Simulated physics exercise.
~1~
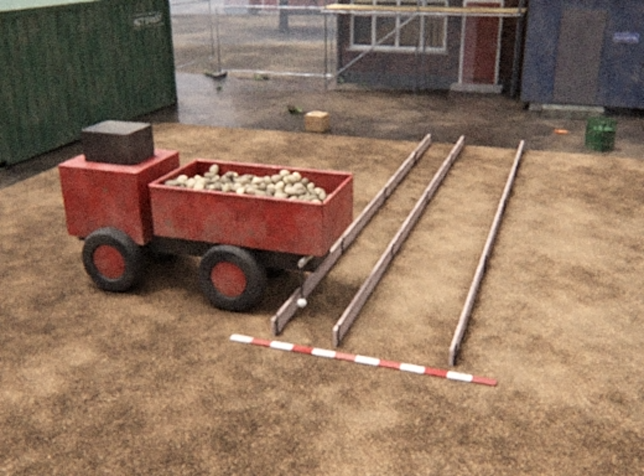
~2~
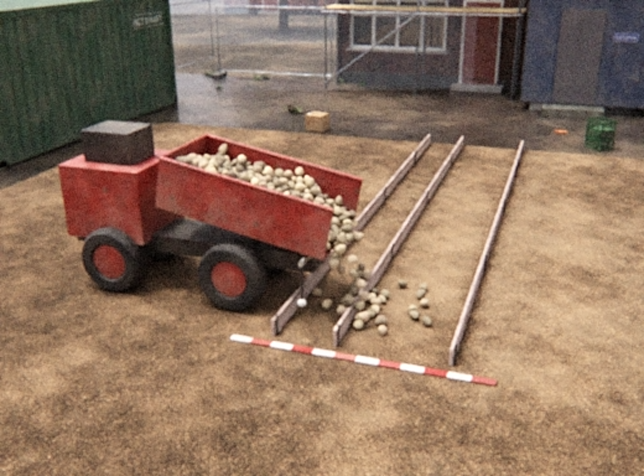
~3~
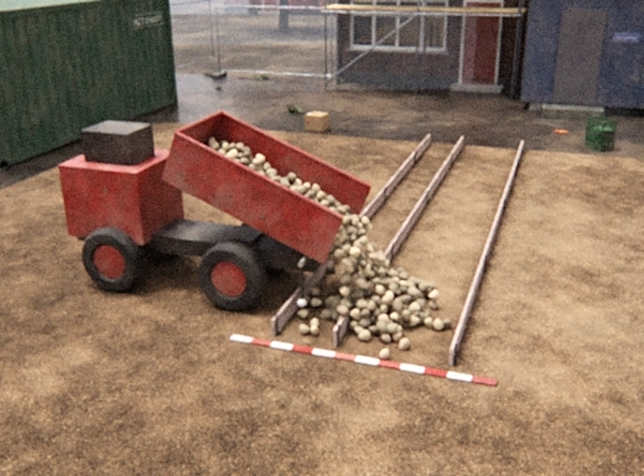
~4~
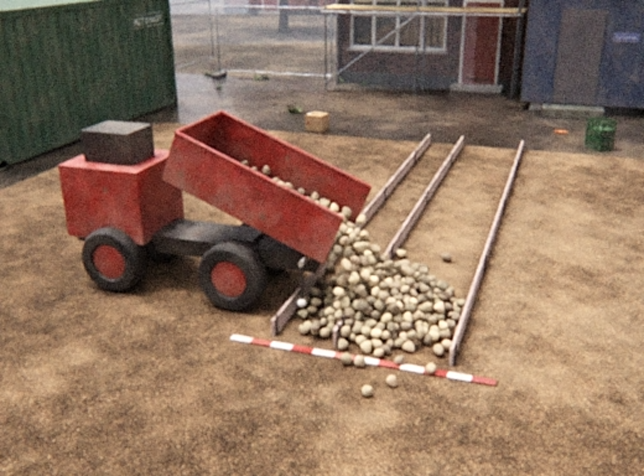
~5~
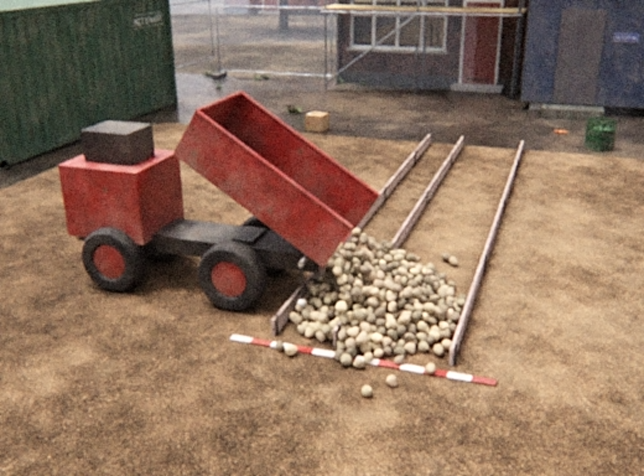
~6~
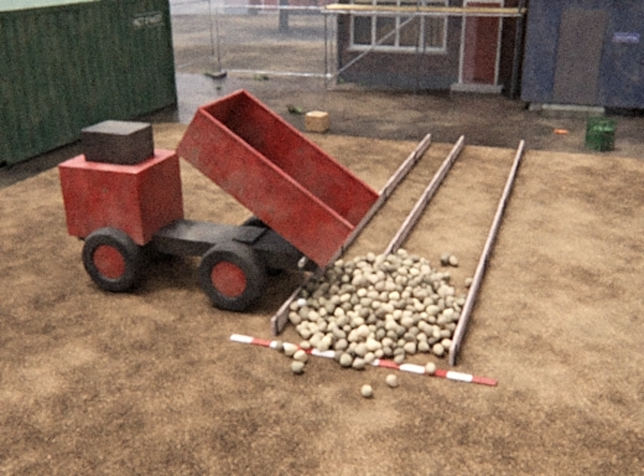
A yard of brown dirt lies before a green container and dark buildings, seen from above at an angle. On the left stands a red truck with a black block on its cab and a bed full of pale, rounded stones, facing left beside three long low boards and a red-and-white striped staff. The bed tilts toward the right, and stones pour from its lower end across the boards. It pauses while they keep sliding, then tips more steeply and empties. The bed stays raised over a heap filling the near ends of both bays, larger in the right one, with a few stones beyond the staff.
